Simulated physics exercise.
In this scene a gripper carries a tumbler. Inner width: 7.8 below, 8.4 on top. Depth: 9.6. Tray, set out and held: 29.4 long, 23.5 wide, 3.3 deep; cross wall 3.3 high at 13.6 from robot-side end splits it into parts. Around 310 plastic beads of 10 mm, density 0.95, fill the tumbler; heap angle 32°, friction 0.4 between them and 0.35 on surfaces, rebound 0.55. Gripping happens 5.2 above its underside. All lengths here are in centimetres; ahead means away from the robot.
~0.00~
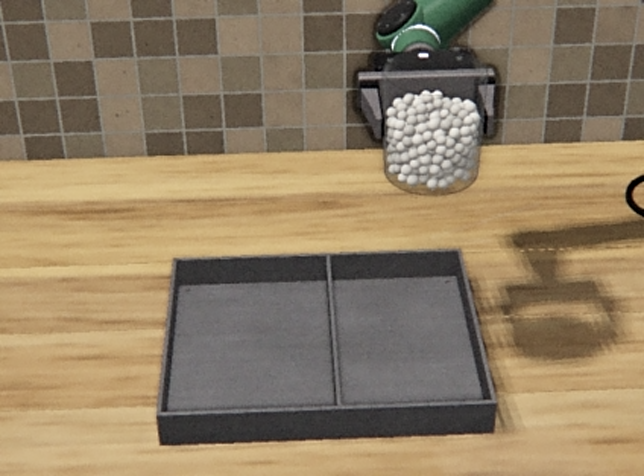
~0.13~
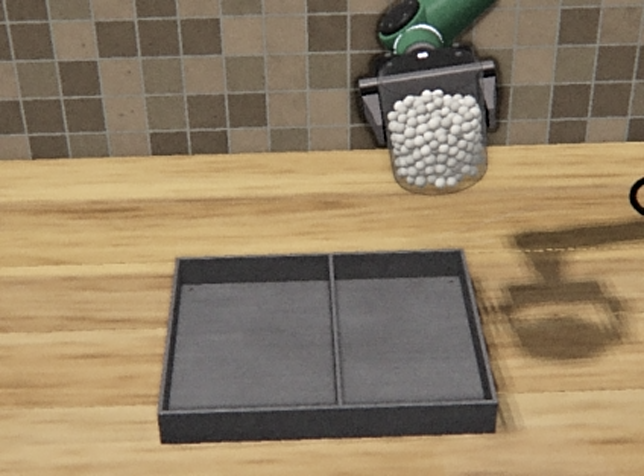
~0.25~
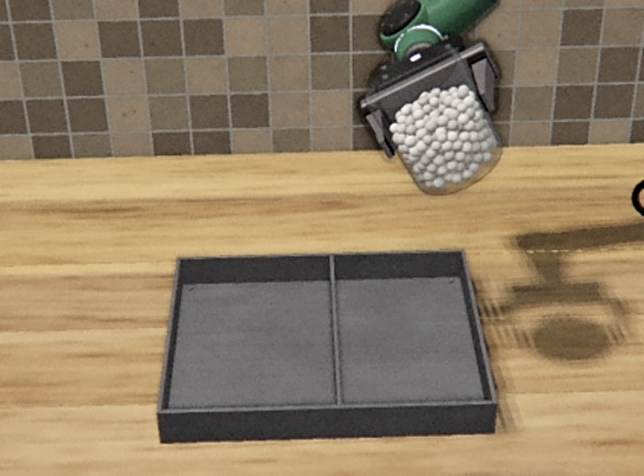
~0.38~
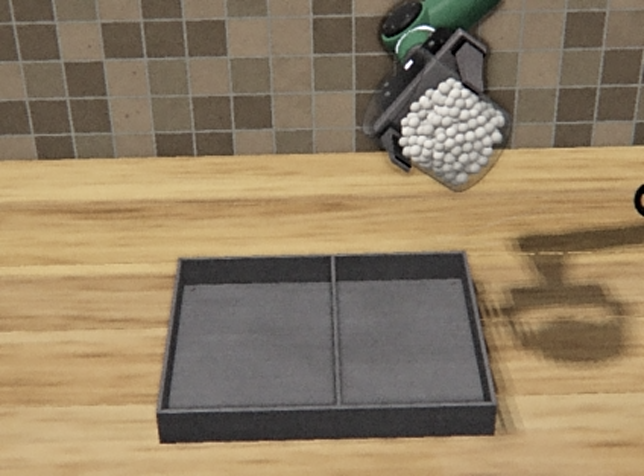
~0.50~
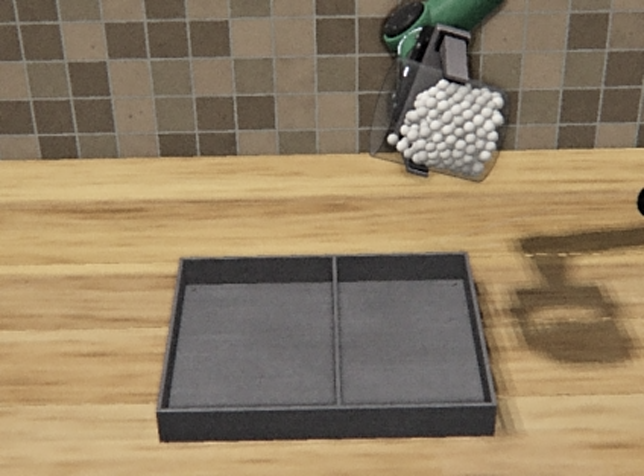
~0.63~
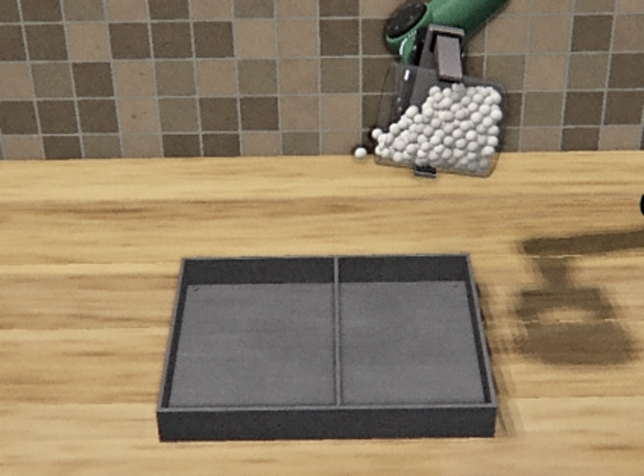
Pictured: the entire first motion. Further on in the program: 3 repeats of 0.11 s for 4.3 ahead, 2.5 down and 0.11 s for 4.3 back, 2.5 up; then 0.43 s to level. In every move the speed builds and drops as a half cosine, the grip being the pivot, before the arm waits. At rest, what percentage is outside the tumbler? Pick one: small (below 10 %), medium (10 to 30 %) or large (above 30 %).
Large.
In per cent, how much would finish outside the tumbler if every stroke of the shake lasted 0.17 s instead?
Estimate: Near 45 per cent.
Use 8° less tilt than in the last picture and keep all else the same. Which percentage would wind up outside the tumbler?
About 35 percent.
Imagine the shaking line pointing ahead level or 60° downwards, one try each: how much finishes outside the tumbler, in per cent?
First try some 90 %, second try some 35 %.
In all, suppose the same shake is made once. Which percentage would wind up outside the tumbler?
35 %.
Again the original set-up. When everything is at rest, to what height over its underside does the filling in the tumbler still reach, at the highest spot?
About 5.5 cm.
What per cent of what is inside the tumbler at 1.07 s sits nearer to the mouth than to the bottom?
Around 60 percent.
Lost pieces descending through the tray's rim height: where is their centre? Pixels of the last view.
Look at roughly (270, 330) in the last picture.
After 1.07 s, tilted 79° forward, highest piece 26 above the table; 192 in the tumbler, 76 in the far-side part, 8 in the robot-side part, 2 on the table or floor, 30 in flight or on a rim.
After 1.50 s, tilted 40° forward, highest piece 27 above the table; 143 in the tumbler, 129 in the far-side part, 21 in the robot-side part, 10 on the table or floor, 5 in flight or on a rim.
After 1.92 s, level, highest piece 26 above the table; 143 in the tumbler, 132 in the far-side part, 22 in the robot-side part, 11 on the table or floor.
After 2.97 s, level, highest piece 26 above the table; 143 in the tumbler, 132 in the far-side part, 22 in the robot-side part, 11 on the table or floor.
In the end, 143 in the tumbler, 132 in the far-side part, 22 in the robot-side part, 11 on the table or floor. That is 54 % outside the tumbler.
